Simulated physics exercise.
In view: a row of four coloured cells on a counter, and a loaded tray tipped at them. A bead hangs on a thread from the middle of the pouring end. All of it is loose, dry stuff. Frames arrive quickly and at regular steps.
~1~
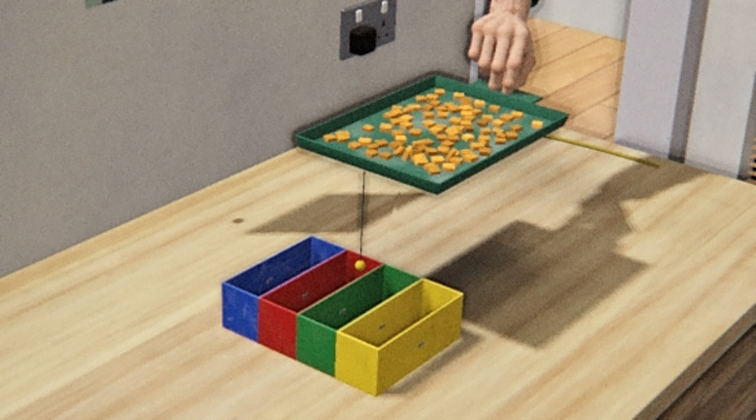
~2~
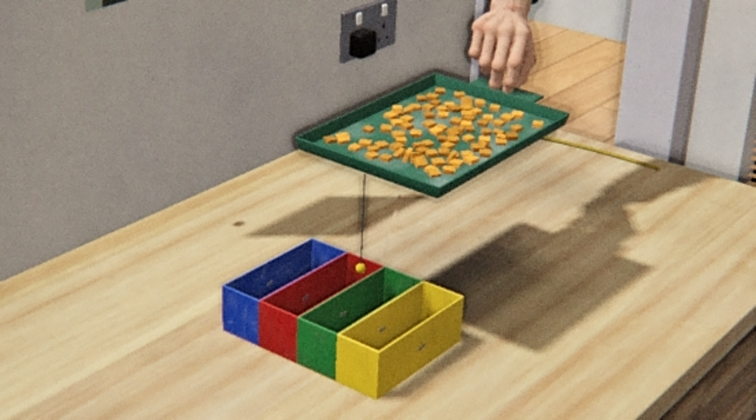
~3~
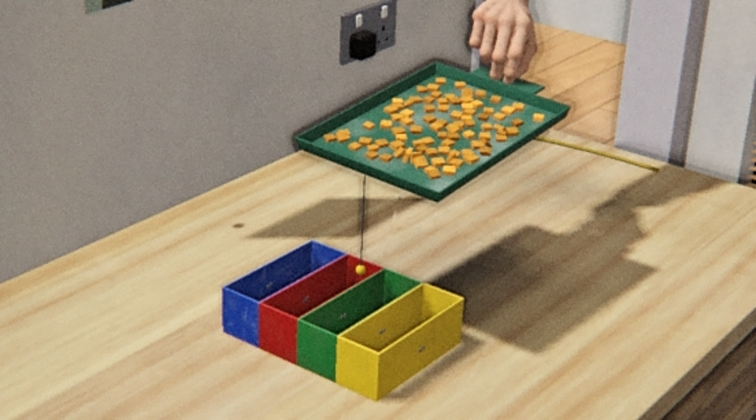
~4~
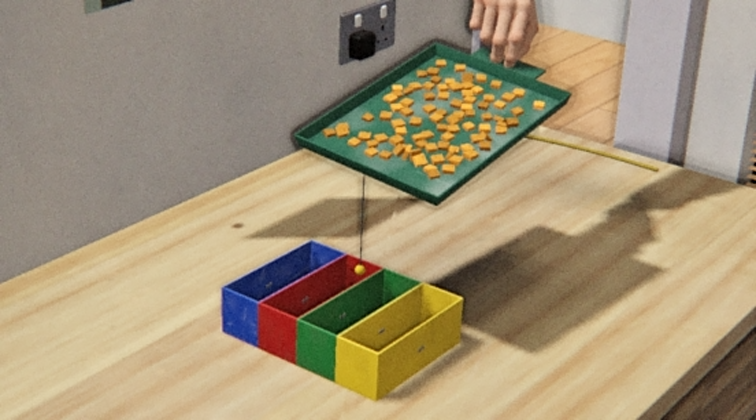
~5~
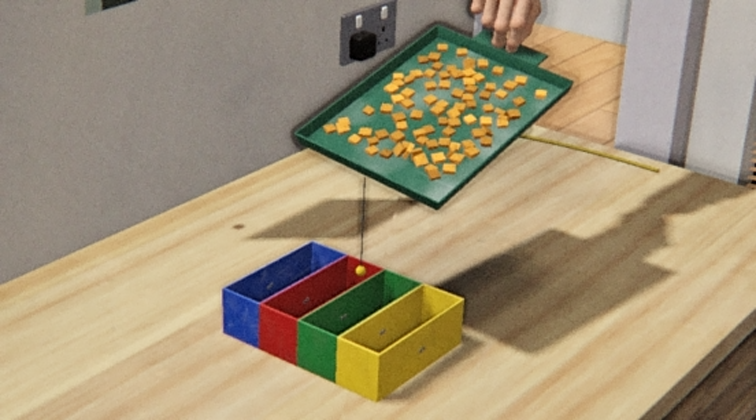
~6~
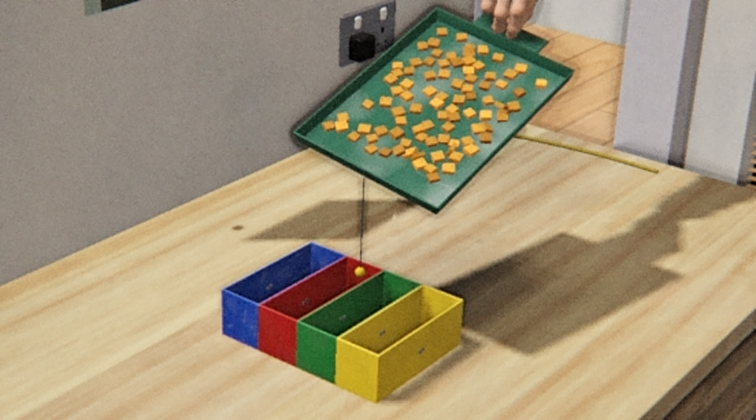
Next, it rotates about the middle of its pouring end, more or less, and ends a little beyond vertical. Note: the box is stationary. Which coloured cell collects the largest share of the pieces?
Yellow.
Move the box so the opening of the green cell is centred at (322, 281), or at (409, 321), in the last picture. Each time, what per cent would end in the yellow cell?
In order, 0 % and 10 %.
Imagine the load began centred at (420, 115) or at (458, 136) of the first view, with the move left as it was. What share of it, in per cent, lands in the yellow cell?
Around 70 in a hundred the first time, around 80 in a hundred the second.
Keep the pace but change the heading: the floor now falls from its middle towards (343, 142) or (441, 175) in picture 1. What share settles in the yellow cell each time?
So it's 0 percent with the first slope and 90 percent with the other.
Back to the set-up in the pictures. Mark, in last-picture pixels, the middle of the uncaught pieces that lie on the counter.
The centre sits close to (455, 385).
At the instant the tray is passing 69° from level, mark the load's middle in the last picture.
The middle of the load sits near (429, 175).
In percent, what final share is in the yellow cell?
Around 70 per cent.
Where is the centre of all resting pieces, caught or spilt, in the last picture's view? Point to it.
The centre settles at about (419, 353).
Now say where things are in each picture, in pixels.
In the first picture, corners of the pouring end at (300, 135) and (438, 182), level; middle of the load at (436, 131), small crackers; bead on its thread at (360, 266); blue cell at (241, 308); red cell at (278, 325); green cell at (317, 342); yellow cell at (357, 359).
In the second picture, corners of the pouring end at (301, 137) and (439, 185), level; middle of the load at (436, 131).
In the third picture, corners of the pouring end at (300, 137) and (438, 190), tipped barely, lowest at the right corner; middle of the load at (437, 127).
In the fourth picture, corners of the pouring end at (299, 134) and (437, 194), tipped a little, lowest at the right corner; middle of the load at (436, 118).
In the fifth picture, corners of the pouring end at (300, 133) and (438, 199), tipped clearly, lowest at the right corner; middle of the load at (438, 111).
In the sixth picture, corners of the pouring end at (299, 132) and (437, 204), tipped clearly, lowest at the right corner; middle of the load at (437, 104), a stray few on the move; blue cell at (241, 315); red cell at (278, 331); green cell at (317, 348); yellow cell at (358, 366).
Soon after the last picture, tray tipped steeply; most on the tray; a small part falling or outside the box.
A little later, tray tipped past a quarter turn; about half in the yellow cell; a small part in the green cell; about a third falling or outside the box.
Later still, tray tipped past a quarter turn; about two thirds in the yellow cell; a small part in the green cell; about a quarter falling or outside the box.
At rest, tray tipped past a quarter turn; about two thirds in the yellow cell; a small part in the green cell; none in the red cell; none in the blue cell; about a quarter outside the box.
